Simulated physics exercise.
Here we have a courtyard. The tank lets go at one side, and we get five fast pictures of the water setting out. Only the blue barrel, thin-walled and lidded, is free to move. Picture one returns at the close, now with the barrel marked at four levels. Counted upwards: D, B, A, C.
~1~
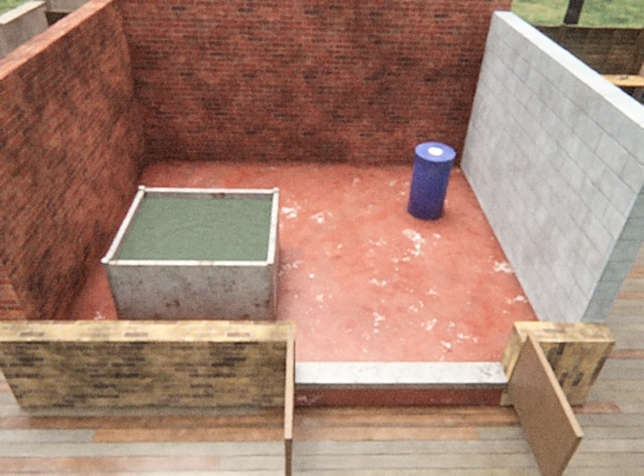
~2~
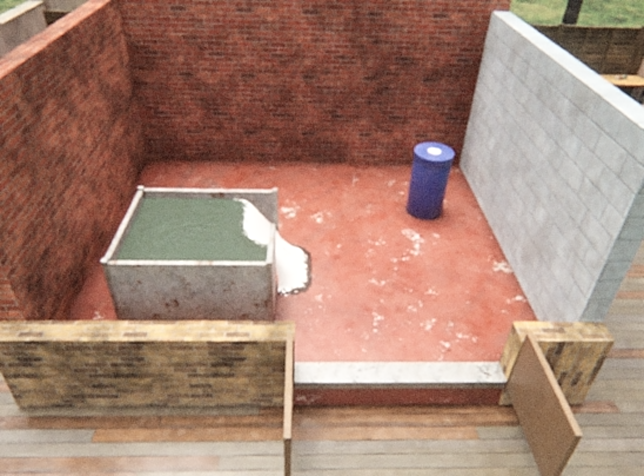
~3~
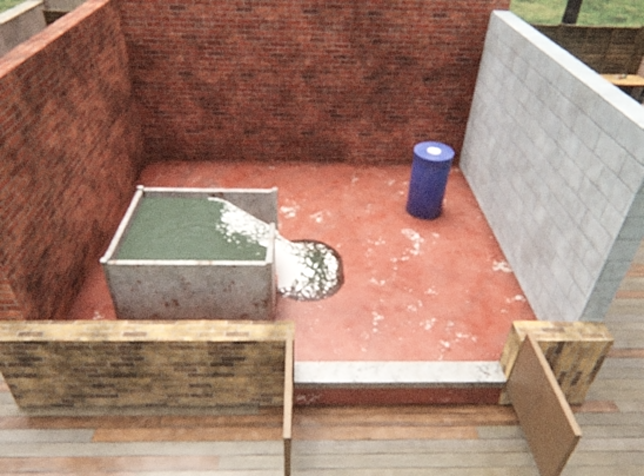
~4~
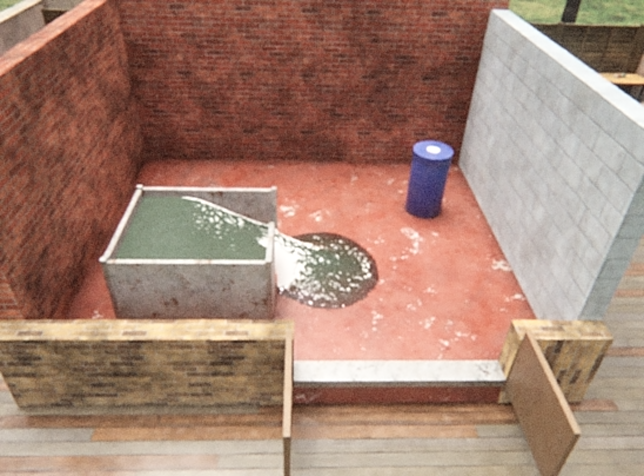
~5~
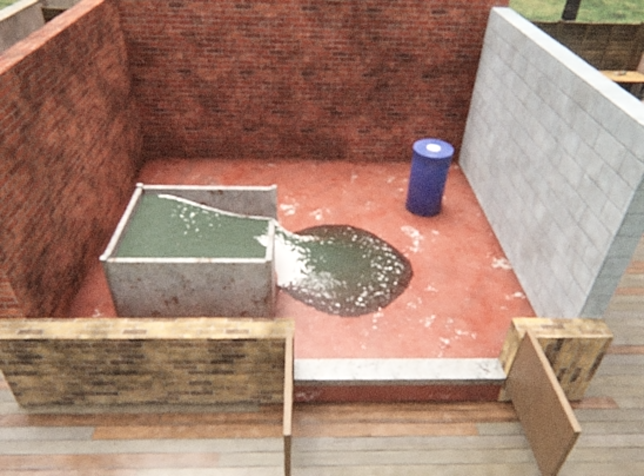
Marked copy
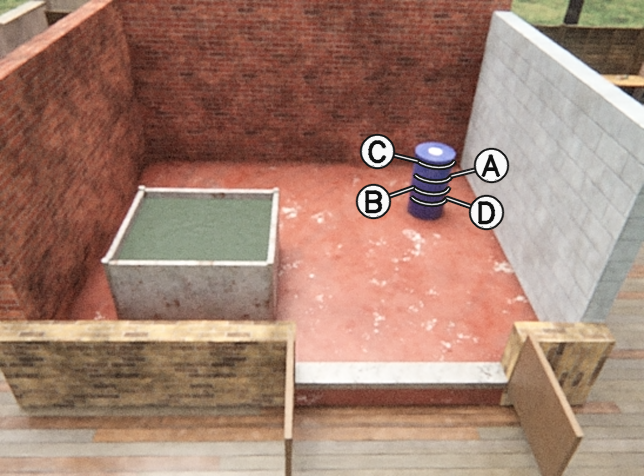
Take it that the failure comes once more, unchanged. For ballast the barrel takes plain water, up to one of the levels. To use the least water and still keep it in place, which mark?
D.
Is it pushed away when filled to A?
No, not at all.
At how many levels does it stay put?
All of them.
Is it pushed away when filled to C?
No, not at all.
On the marked copy, A at (435, 182); B at (433, 194); C at (438, 167); D at (431, 204); from the bottom up D, B, A, C.
For level A, it does not move.
For level B, it does not move.
For level C, it does not move.
For level D, it does not move.
